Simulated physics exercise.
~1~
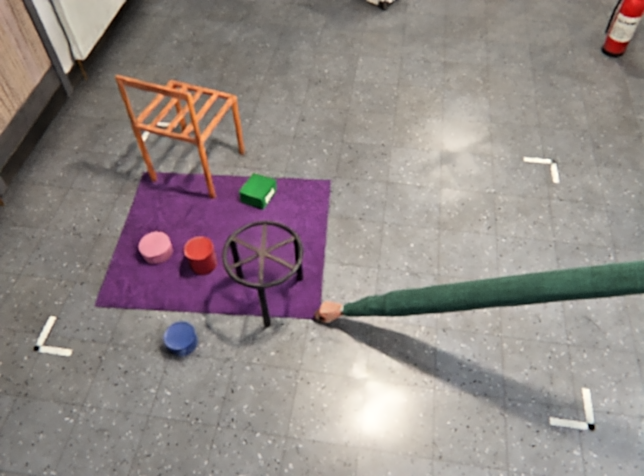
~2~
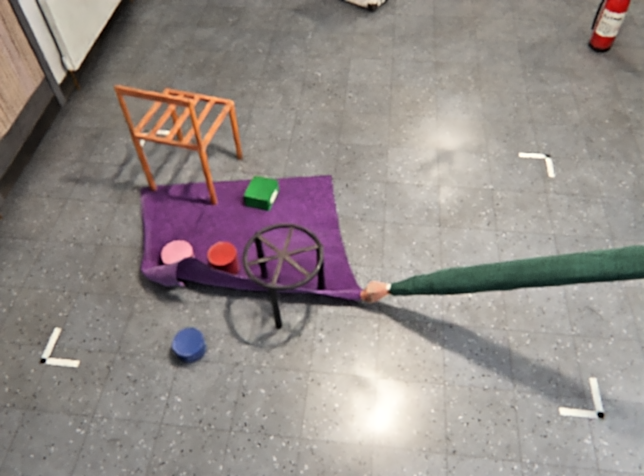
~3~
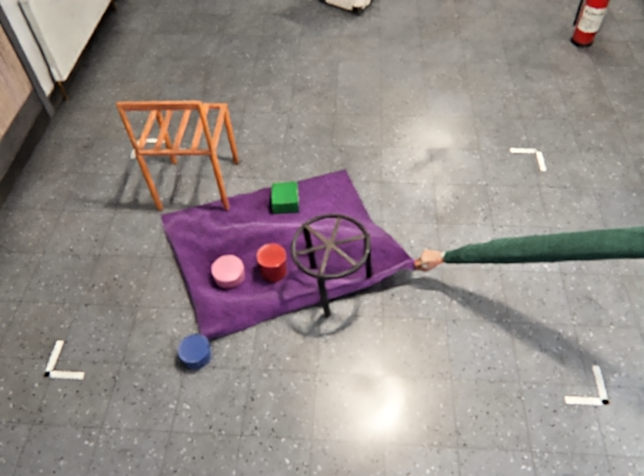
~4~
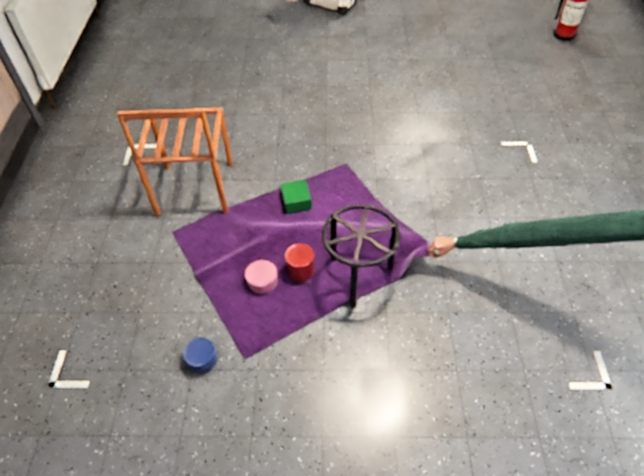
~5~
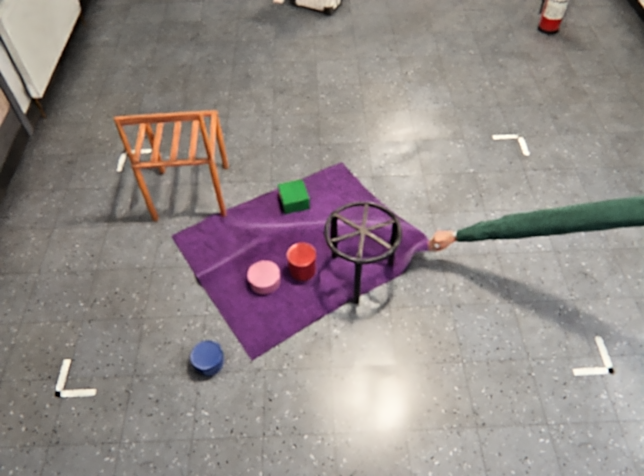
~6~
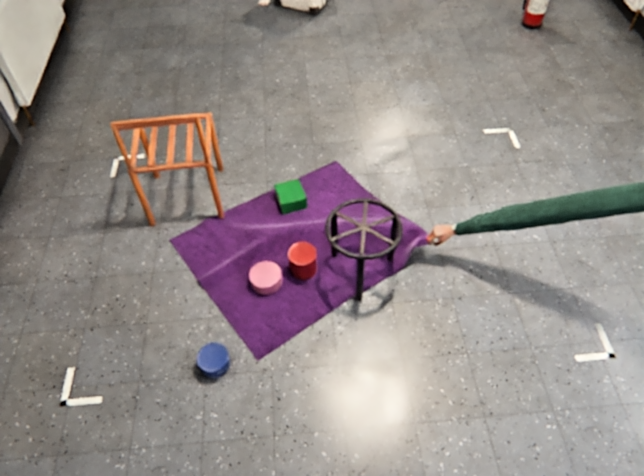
In the video, a green-sleeved arm pulls a purple cloth rightward across a gray floor, carrying a pink tub, red bin, green box and black stool along, while the blue bin stays behind; the cloth ends askew, with the orange chair standing off it and the hand still at its corner.
